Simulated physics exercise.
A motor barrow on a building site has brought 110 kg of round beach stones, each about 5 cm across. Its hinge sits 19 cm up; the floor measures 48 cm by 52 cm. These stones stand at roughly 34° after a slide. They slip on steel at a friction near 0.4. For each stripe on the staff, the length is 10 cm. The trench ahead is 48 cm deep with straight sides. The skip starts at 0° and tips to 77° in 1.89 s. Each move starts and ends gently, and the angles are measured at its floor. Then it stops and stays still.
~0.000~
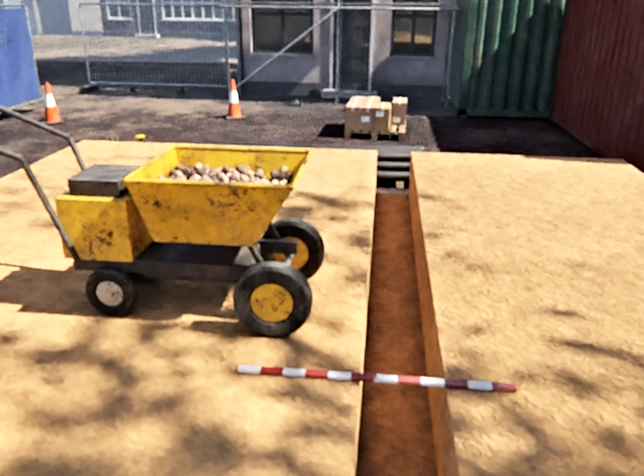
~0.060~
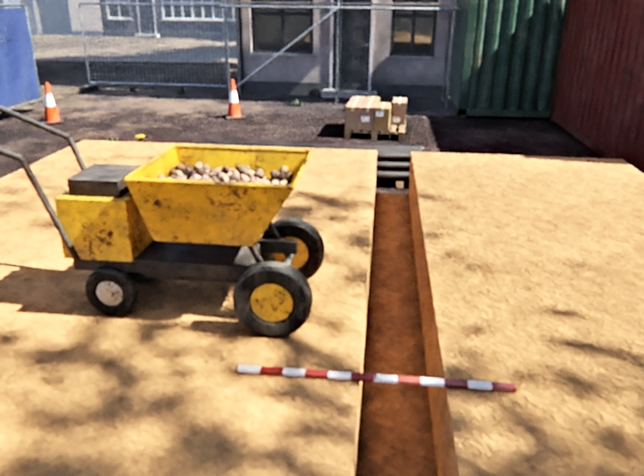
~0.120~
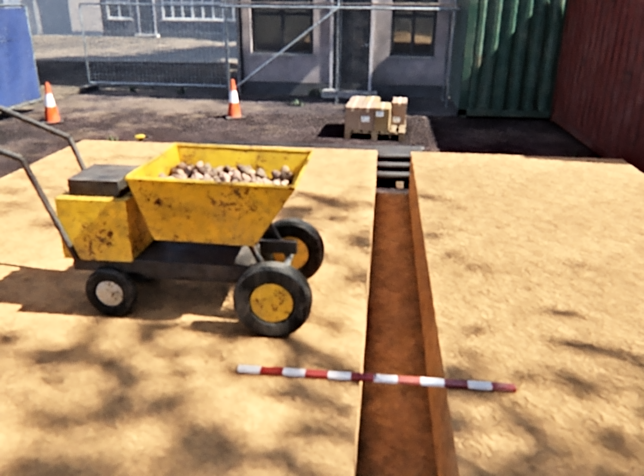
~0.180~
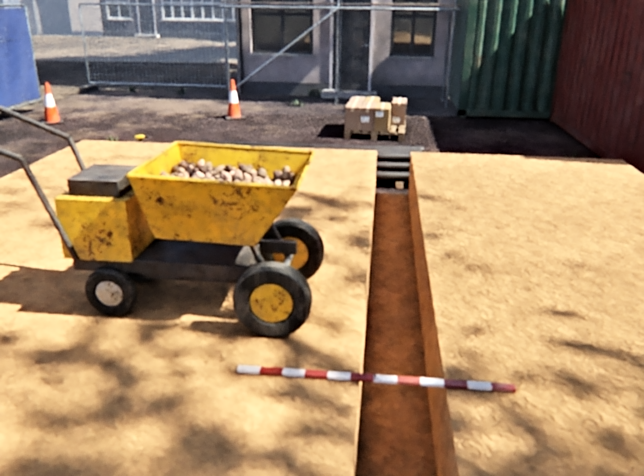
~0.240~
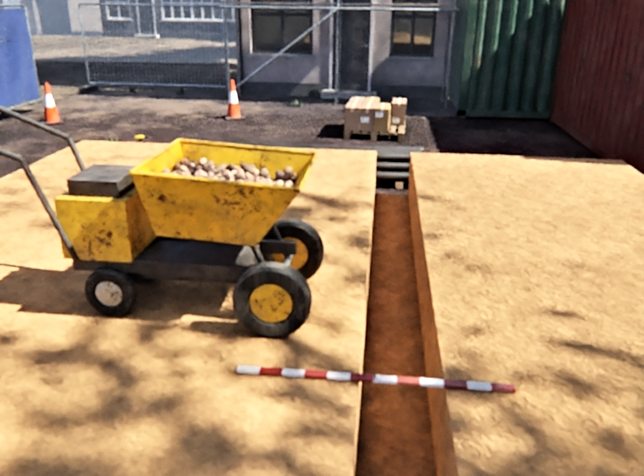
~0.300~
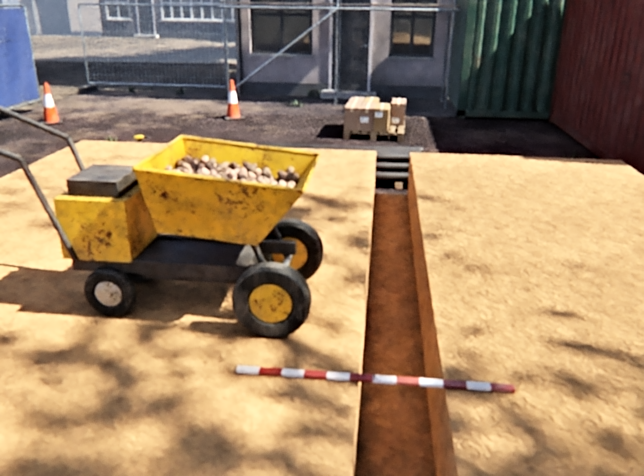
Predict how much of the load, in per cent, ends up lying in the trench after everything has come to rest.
Roughly 64 per cent of it.
After 1.4 s the floor is at 65°; 99 % in the skip, 1 % in the trench; the foremost stones are at (413, 267).
After 2.0 s the floor is at 77°; 32 % in the skip, 37 % in the trench, 31 % past the trench; the foremost stones are at (543, 316).
After 2.3 s the floor is at 77°; 10 % in the skip, 53 % in the trench, 37 % past the trench; the foremost stones are at (598, 308).
After 4.3 s the floor is at 77°; 0 % in the skip, 64 % in the trench, 36 % past the trench; the foremost stones are at (616, 298).
